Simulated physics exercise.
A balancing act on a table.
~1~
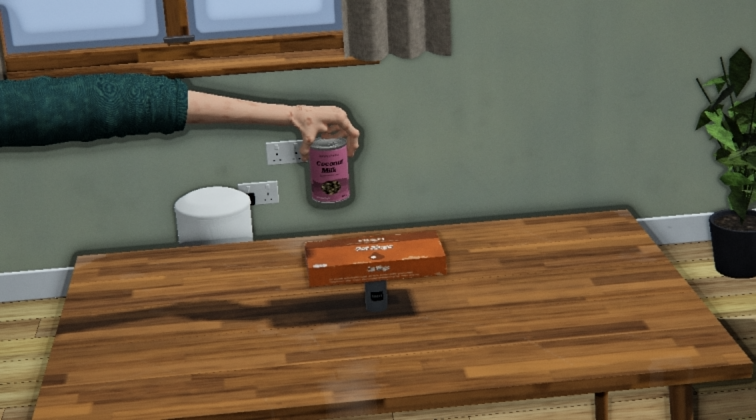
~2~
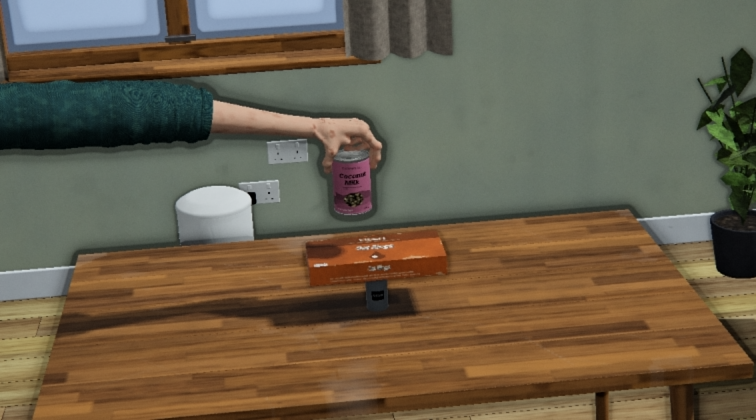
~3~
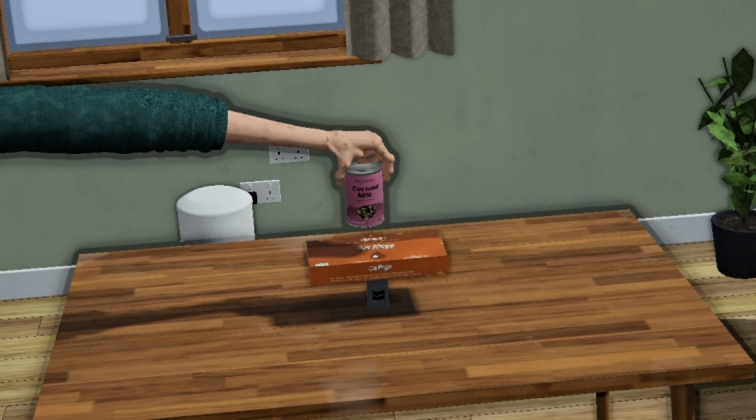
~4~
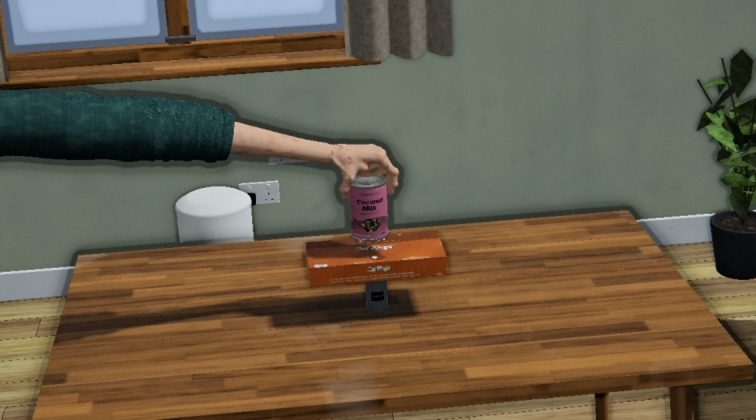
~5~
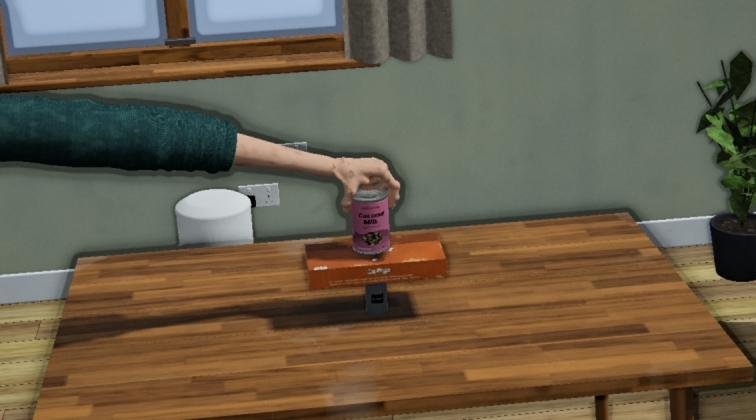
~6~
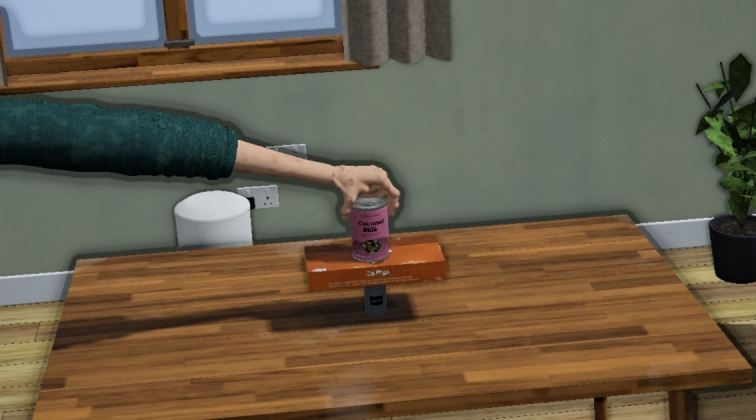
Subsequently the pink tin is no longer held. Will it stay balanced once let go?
Ah, it stays steady all along.
Then, 0.20 s after the last picture, nothing has stirred.
Then, 0.30 s after the last picture, pink tin resting near (370, 229).
At rest, all 3 in place. Seen from the same camera at the end, pink tin near (370, 229). The stack holds.
